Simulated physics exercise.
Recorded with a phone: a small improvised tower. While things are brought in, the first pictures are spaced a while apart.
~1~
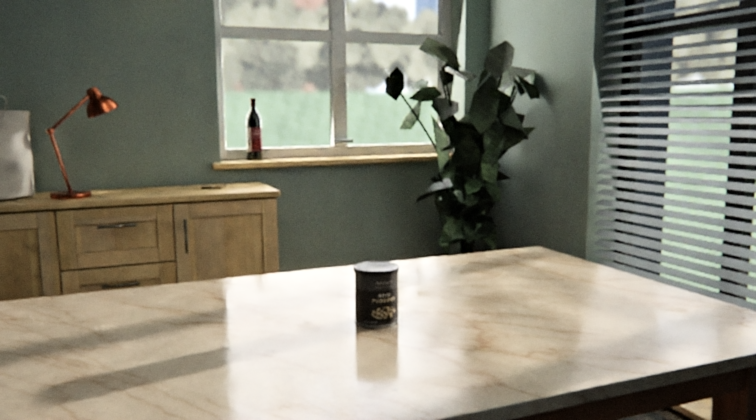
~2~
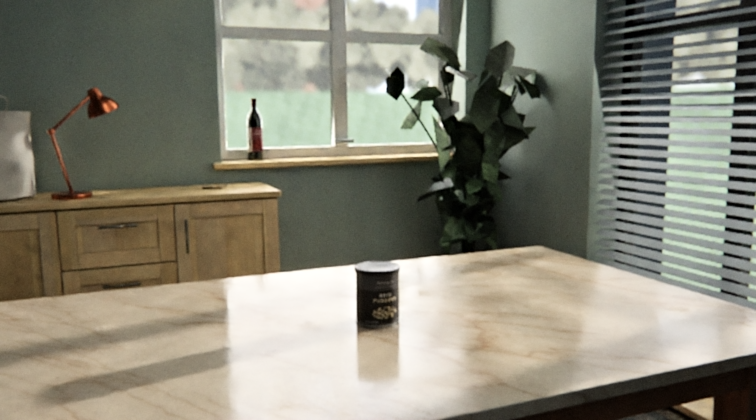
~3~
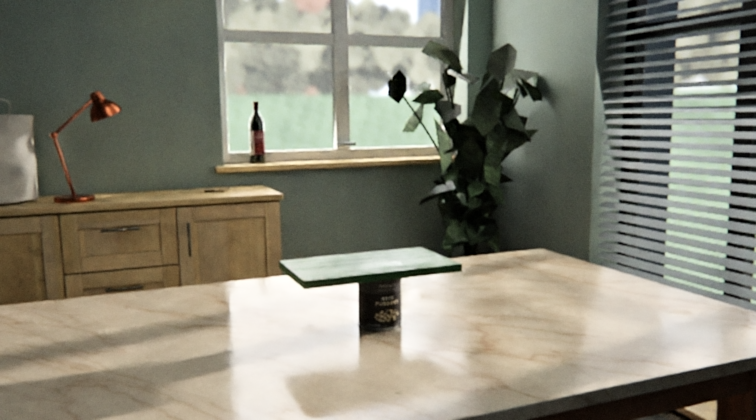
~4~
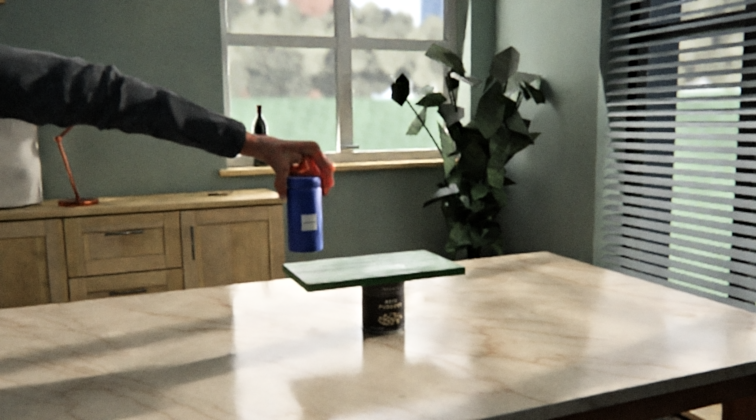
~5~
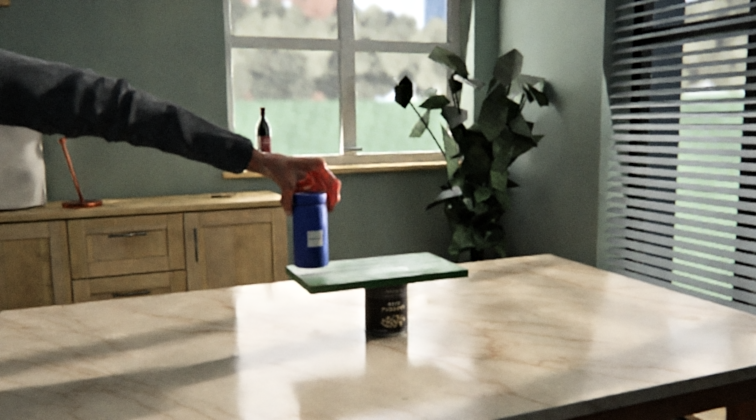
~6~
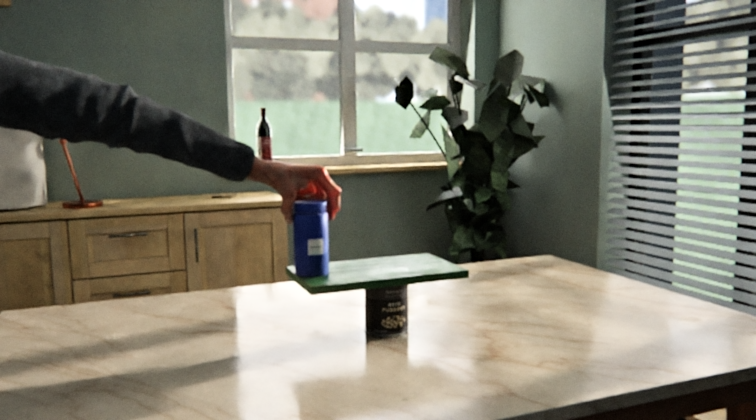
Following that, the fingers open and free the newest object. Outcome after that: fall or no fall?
I expect failure here.
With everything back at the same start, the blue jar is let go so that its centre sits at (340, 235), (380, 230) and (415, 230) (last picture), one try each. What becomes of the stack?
It goes over first, remains upright second and remains upright third.
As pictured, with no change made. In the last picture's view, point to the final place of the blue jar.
End position: Approximately (157, 339).
Then, 0.40 s past the last view, blue jar now fallen; green board rocked 38° from its first pose.
Then, 0.60 s past the last view, green board rocked 32° from its first pose.
Then, 0.90 s past the last view, green board now fallen.
Finally, fallen, green board and blue jar; black tin still in place. Final places as the last picture's camera would see them, blue jar near (157, 338). The stack loses its balance.
